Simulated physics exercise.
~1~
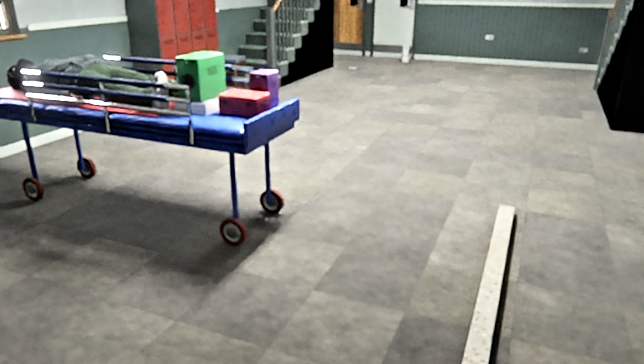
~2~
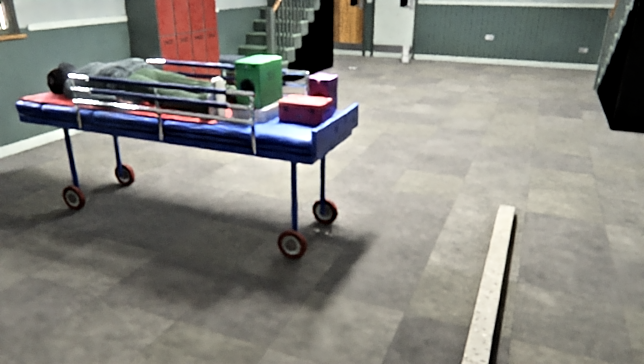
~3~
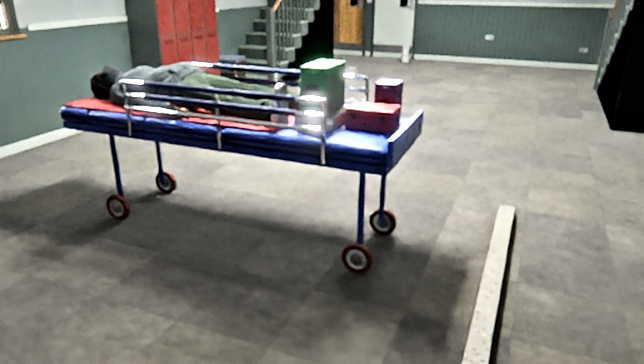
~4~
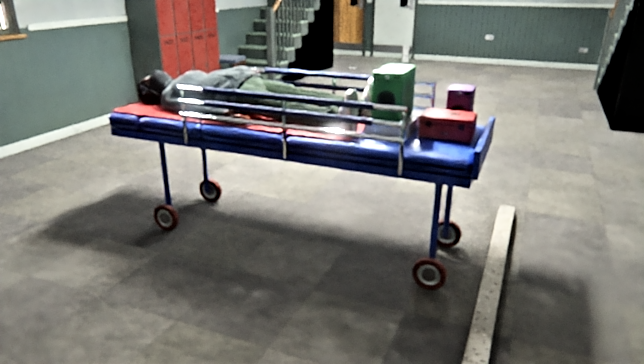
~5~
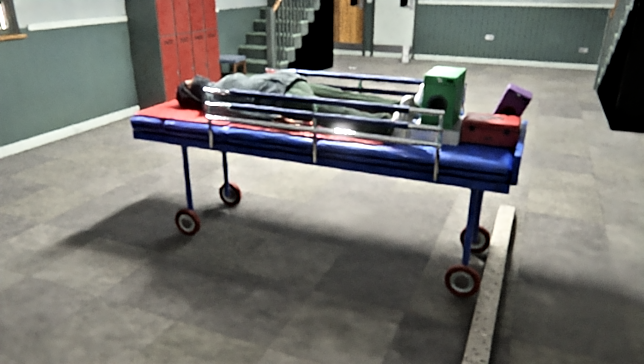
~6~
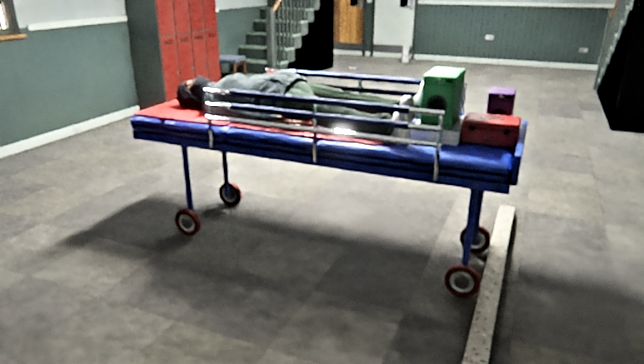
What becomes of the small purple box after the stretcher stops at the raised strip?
It leans to the right for a moment, then settles upright again and stays on the stretcher.
